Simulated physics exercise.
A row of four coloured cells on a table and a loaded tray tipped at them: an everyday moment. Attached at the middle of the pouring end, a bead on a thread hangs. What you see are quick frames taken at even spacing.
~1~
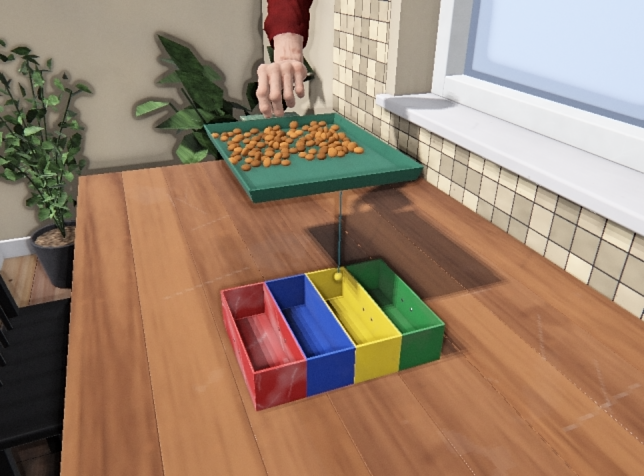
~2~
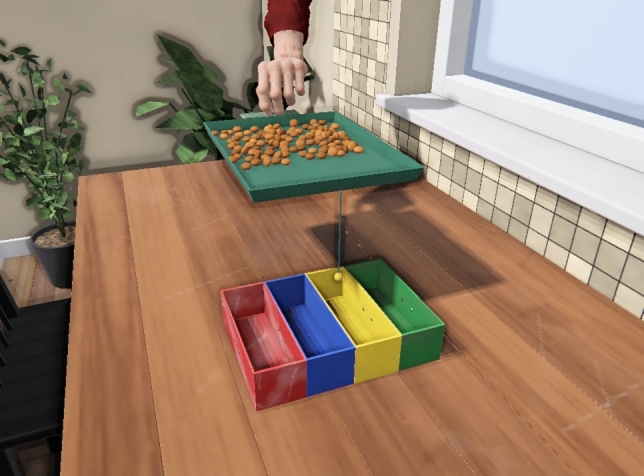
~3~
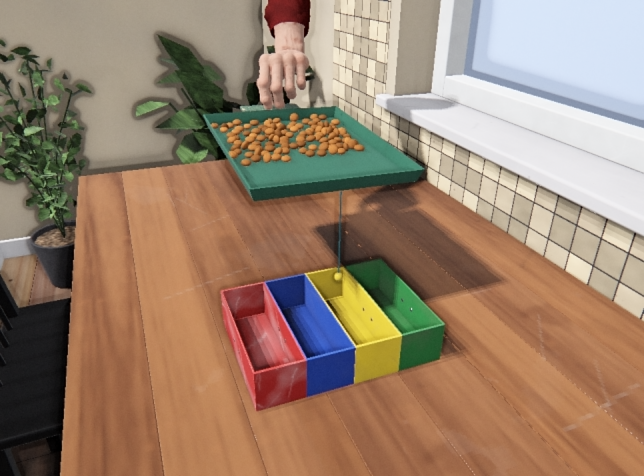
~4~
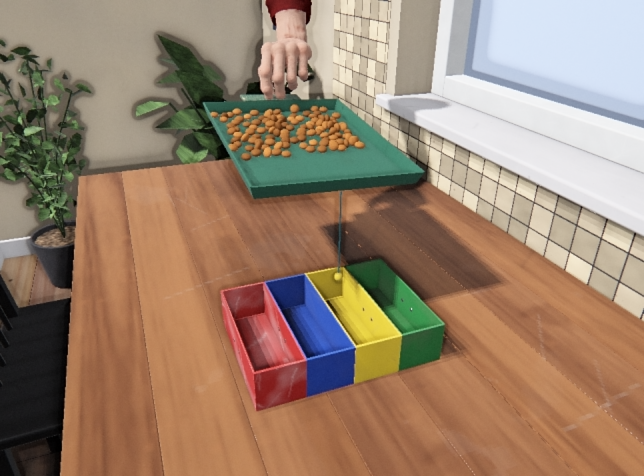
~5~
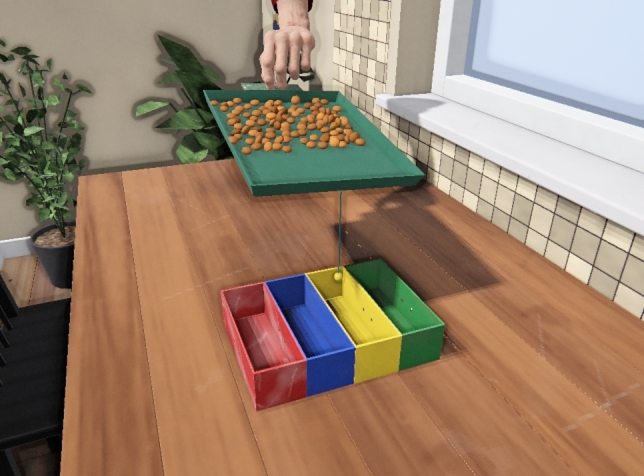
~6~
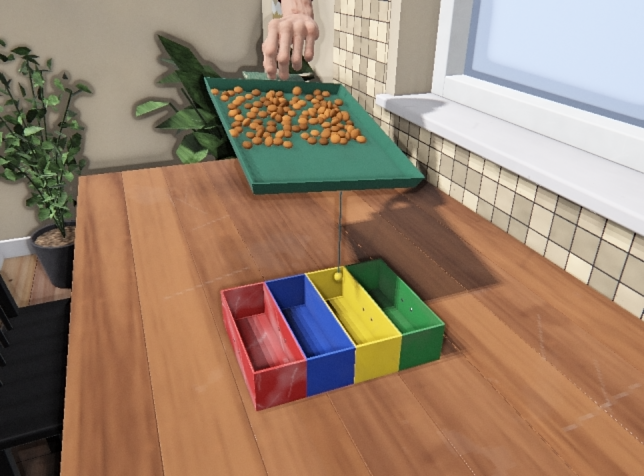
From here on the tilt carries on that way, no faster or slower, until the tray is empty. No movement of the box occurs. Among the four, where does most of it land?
Mostly in the green cell.
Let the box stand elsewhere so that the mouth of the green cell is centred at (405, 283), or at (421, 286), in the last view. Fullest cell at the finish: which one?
First: Green. Second: That green cell.
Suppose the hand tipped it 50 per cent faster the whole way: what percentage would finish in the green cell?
Estimate: Some 20 %.
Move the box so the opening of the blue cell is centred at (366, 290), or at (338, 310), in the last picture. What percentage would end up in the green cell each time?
Trial 1 around 20 percent, trial 2 around 60 percent.
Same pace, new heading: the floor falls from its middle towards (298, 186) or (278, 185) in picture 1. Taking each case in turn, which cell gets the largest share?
Try 1 - the red cell / try 2 - the red cell.
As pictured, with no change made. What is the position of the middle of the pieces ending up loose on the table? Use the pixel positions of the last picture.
Near (440, 305).
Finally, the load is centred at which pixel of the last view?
I'd mark it at roughly (404, 318).
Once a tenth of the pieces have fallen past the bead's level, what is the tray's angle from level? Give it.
About 65° of tilt.
Just after the last frame, tray tipped steeply; the larger part on the tray; about a tenth falling or outside the box.
A moment on, tray tipped right over; roughly a quarter on the tray; roughly a quarter in the green cell; just a few in the yellow cell; roughly half falling or outside the box.
Further on, tray tipped past a quarter turn; roughly half in the green cell; about a tenth in the yellow cell; roughly half falling or outside the box.
When it is over, tray tipped past a quarter turn; roughly half in the green cell; about a tenth in the yellow cell; not one in the red cell; not one in the blue cell; roughly half outside the box.
